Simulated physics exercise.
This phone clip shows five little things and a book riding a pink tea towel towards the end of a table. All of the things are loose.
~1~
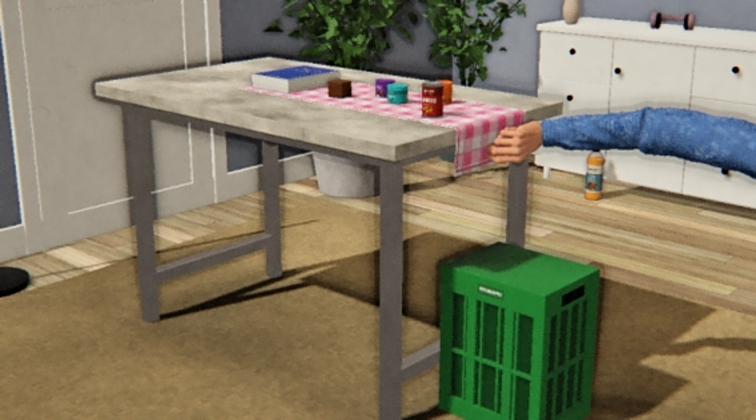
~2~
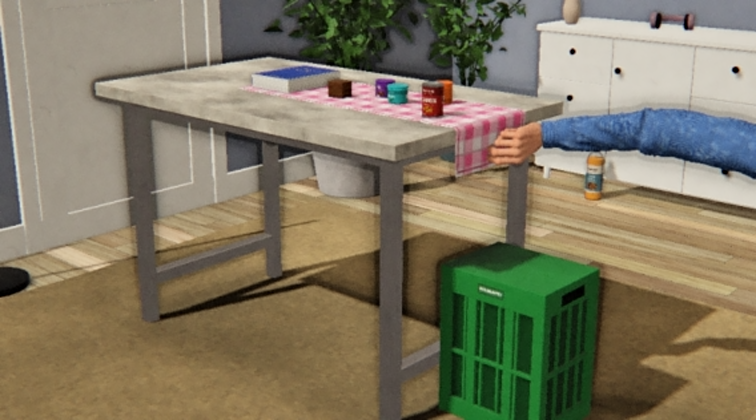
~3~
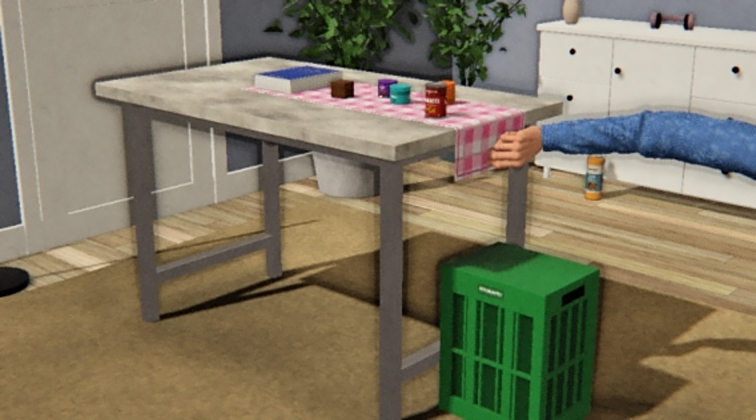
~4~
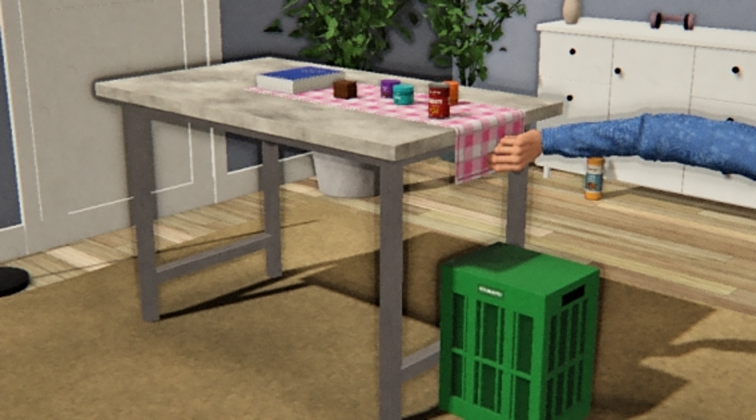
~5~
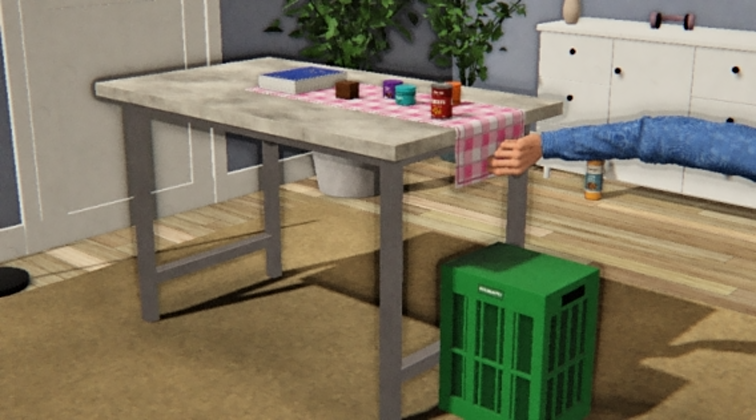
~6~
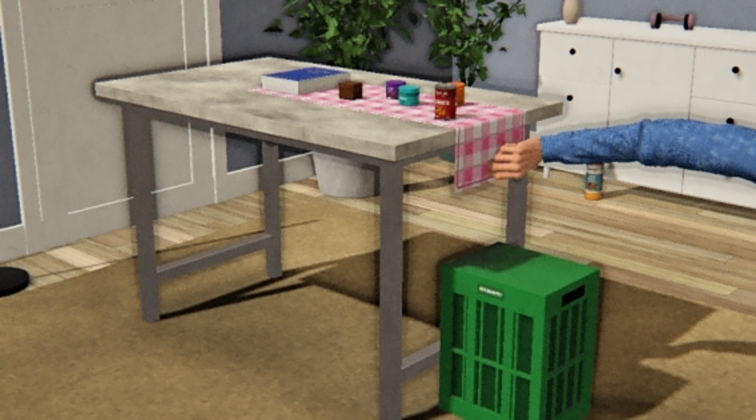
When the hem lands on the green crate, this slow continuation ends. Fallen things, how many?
Two.
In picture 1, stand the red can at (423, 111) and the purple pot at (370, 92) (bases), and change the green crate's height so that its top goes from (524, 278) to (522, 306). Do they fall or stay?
The red can goes over, the purple pot does not fall.
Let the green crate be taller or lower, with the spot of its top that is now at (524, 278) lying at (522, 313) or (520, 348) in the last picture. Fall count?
For the first height 3, for the second 4.
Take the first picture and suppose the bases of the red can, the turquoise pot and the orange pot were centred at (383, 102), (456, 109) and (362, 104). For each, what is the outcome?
The red can stays aboard, the turquoise pot is lost, the orange pot stays aboard.
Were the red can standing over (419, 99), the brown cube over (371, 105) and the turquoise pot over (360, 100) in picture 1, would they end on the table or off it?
Result - red can retained; brown cube retained; turquoise pot retained.
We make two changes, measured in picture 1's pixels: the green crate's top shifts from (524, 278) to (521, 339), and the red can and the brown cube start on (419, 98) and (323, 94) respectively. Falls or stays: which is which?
Final state: The red can is no longer up, the brown cube is still in place.
Early on, hem near (490, 224); red can gone.
Midway, hem on the crate; red can and orange pot gone.
Finally, hem on the crate; red can and orange pot gone. The answer is two.
